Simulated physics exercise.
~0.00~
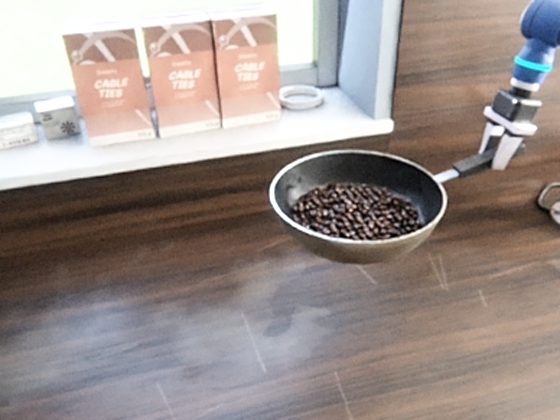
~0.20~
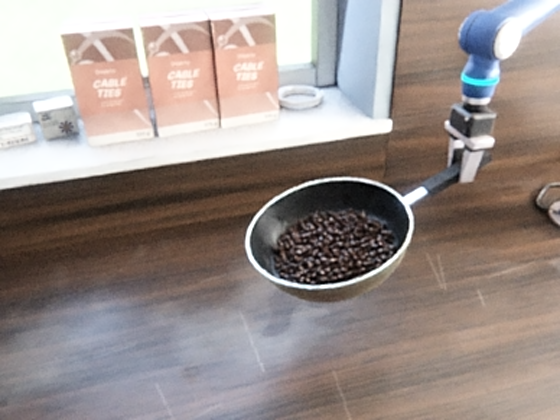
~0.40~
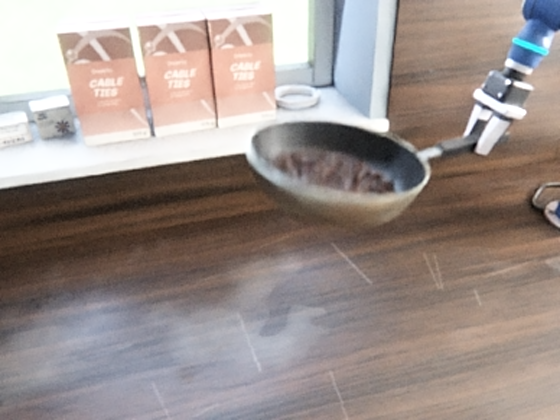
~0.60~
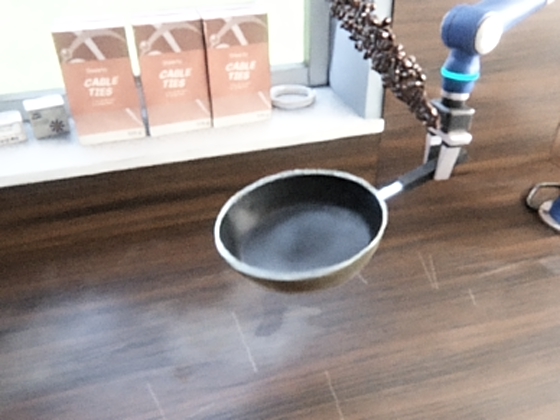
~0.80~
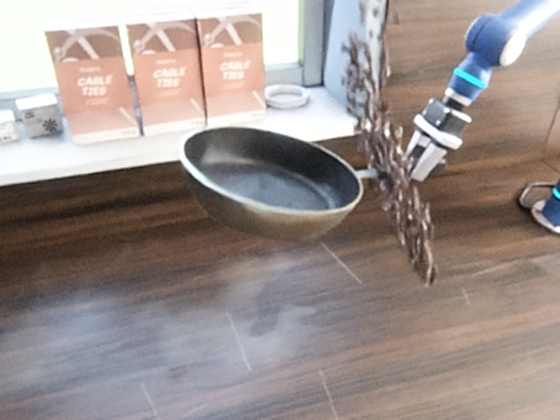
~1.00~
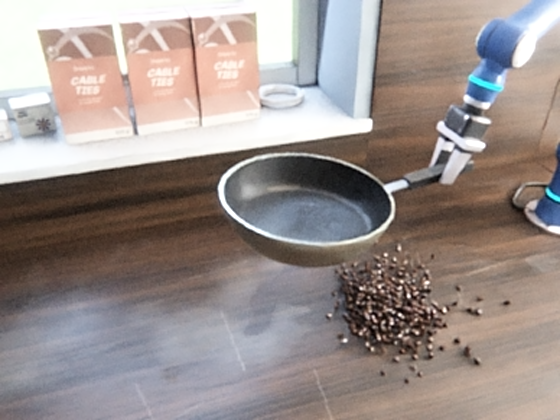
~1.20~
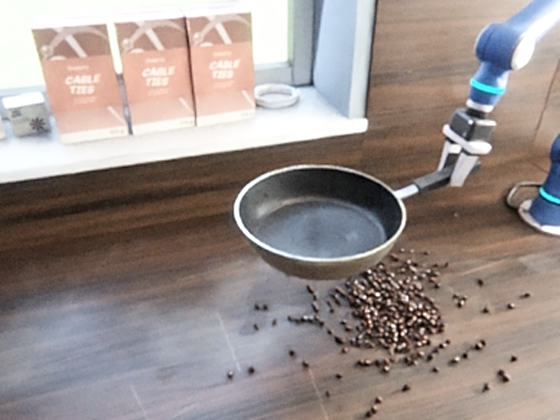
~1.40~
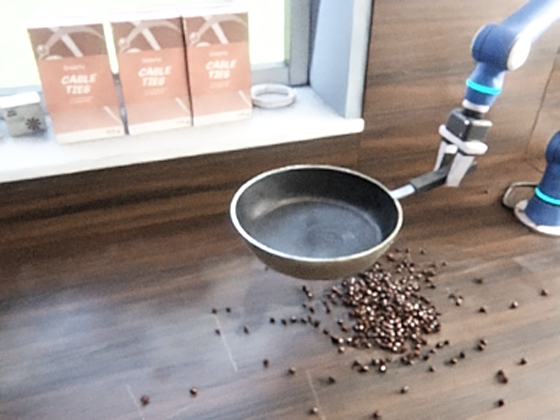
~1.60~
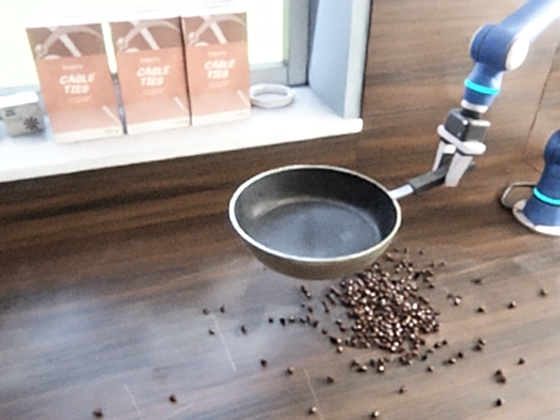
In this clip, a robot arm jerks and tilts a frying pan full of dark beans above a wooden surface near a windowsill, flinging them up over the handle, and they fall and scatter across the surface, leaving the pan held still and empty.
